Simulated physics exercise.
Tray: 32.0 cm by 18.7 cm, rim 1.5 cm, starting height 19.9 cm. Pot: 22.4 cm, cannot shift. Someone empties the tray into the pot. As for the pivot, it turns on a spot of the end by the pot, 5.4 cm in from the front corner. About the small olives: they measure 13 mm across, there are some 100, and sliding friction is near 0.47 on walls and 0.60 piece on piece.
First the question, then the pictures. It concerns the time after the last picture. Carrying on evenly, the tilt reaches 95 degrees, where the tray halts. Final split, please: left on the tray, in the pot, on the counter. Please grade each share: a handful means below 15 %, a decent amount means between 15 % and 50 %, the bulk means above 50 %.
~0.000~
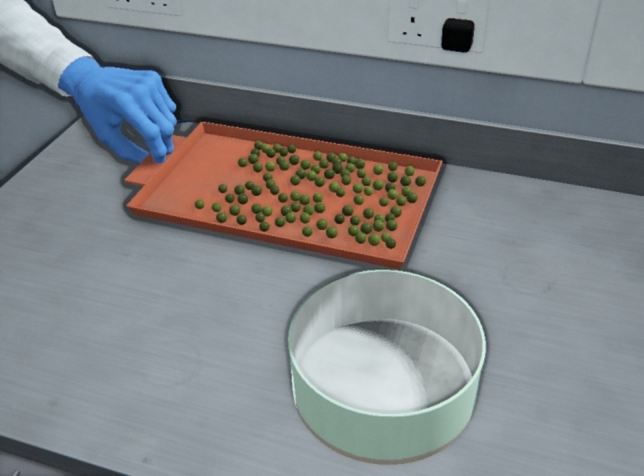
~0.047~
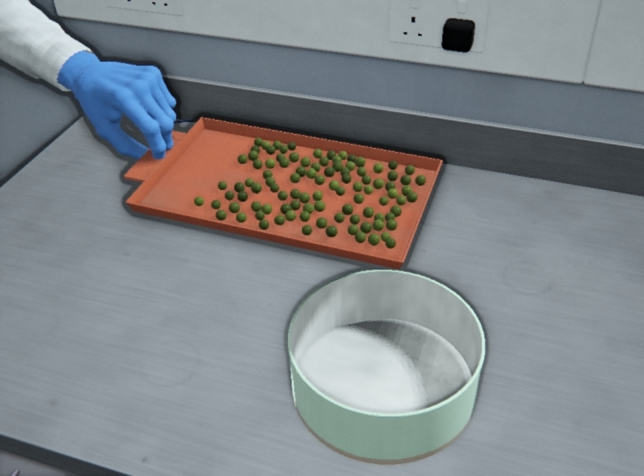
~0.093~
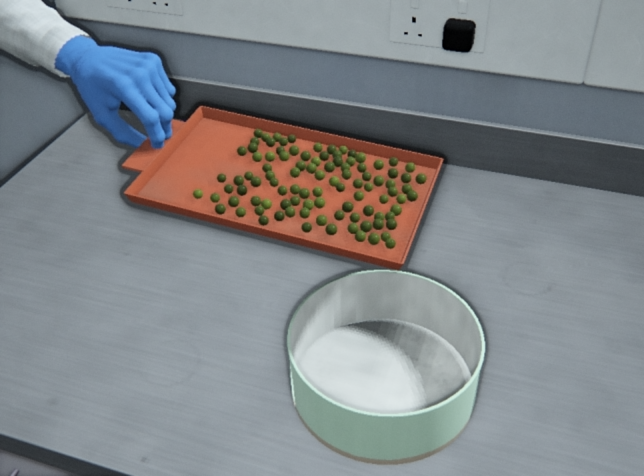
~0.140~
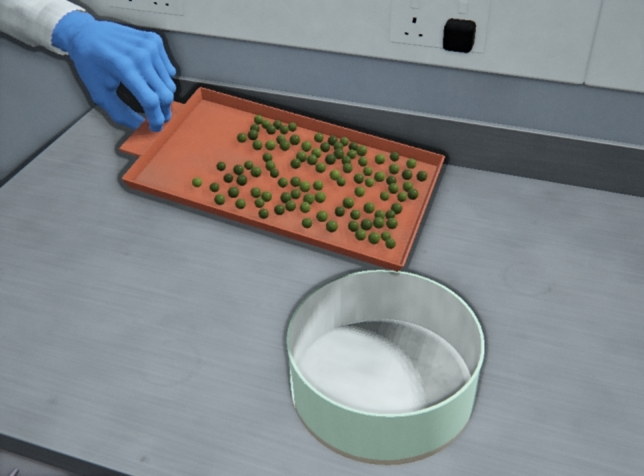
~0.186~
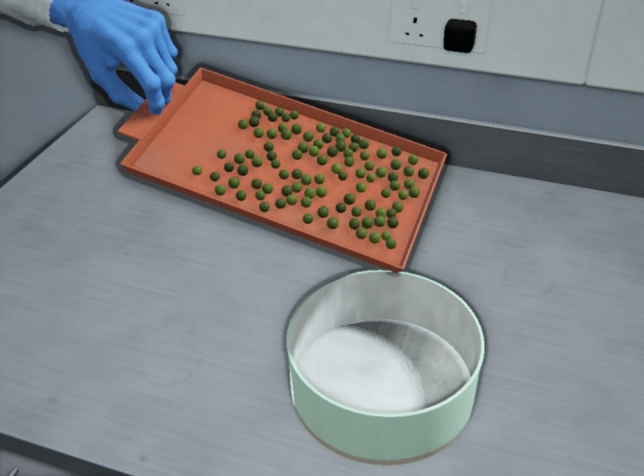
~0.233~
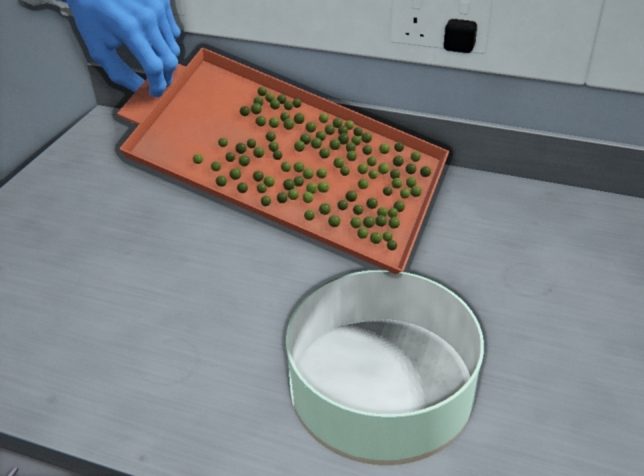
Tray: A handful, pot: The bulk, counter: A handful.
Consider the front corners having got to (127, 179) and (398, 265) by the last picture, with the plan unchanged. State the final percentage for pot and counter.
You'd end with pot at 100 and counter at 0.
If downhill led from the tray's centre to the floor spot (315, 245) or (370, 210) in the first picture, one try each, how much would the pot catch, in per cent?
About 100 per cent on the first try and 45 per cent on the second.
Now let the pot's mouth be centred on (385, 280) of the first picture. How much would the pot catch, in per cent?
With the pot there, close to 40 per cent.
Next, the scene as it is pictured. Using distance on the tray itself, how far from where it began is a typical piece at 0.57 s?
I'd say close to 8 centimetres.
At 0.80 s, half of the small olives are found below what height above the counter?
I'd say near 24 cm.
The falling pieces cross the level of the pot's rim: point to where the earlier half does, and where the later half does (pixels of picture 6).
Earlier half close to (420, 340), later half at (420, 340) in pixels.
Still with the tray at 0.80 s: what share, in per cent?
It's roughly 85 percent.
Then, at 0.57 s, tilt 56 degrees; the tray holds 100 %, the pot 0 %.
After 0.80 s, tilt 81 degrees; the tray holds 85 %, the pot 5 %.
After 1.14 s, tilt 95 degrees; the tray holds 5 %, the pot 80 %.
By 2.0 s all is still; tray 0 %, pot 95 %, counter 5 %.
